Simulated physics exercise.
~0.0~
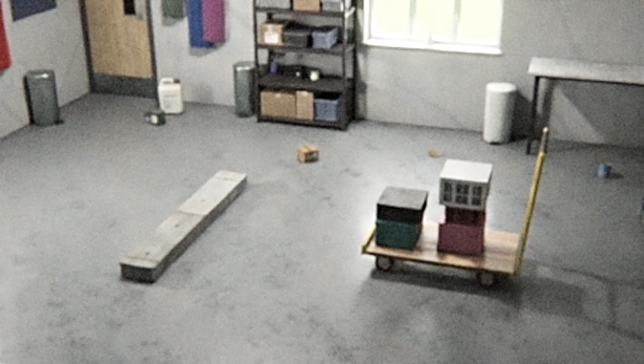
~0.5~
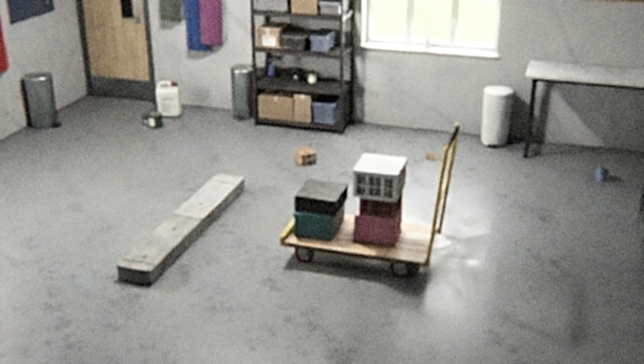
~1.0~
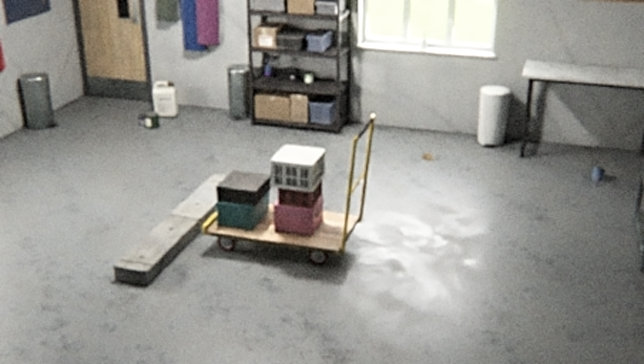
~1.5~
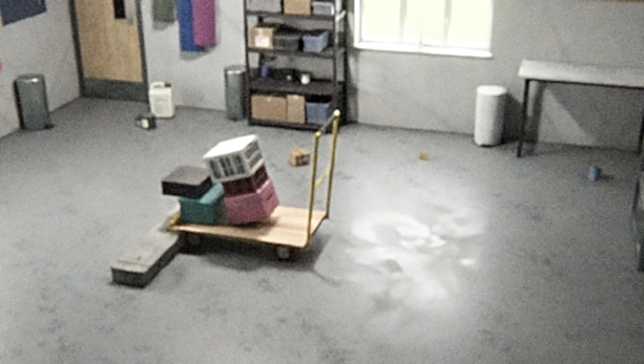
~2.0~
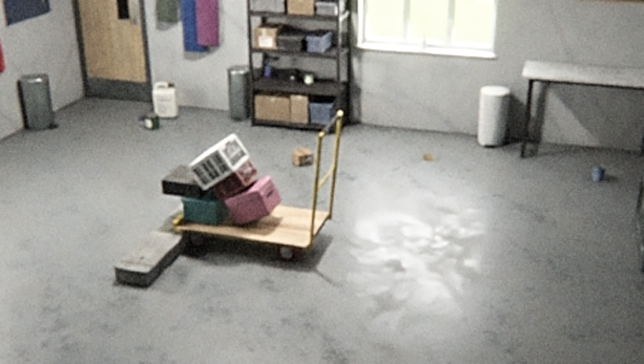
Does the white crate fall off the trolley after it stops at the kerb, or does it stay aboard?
It stays aboard. The white crate tips over to the left and ends up leaning at a slant on top of the load.
In a storage room with grey walls, a flatbed trolley stacked with boxes and crates rolled left and stopped at a long low kerb, and the load tipped forward, leaving the white crate tilted against the black one, still aboard.
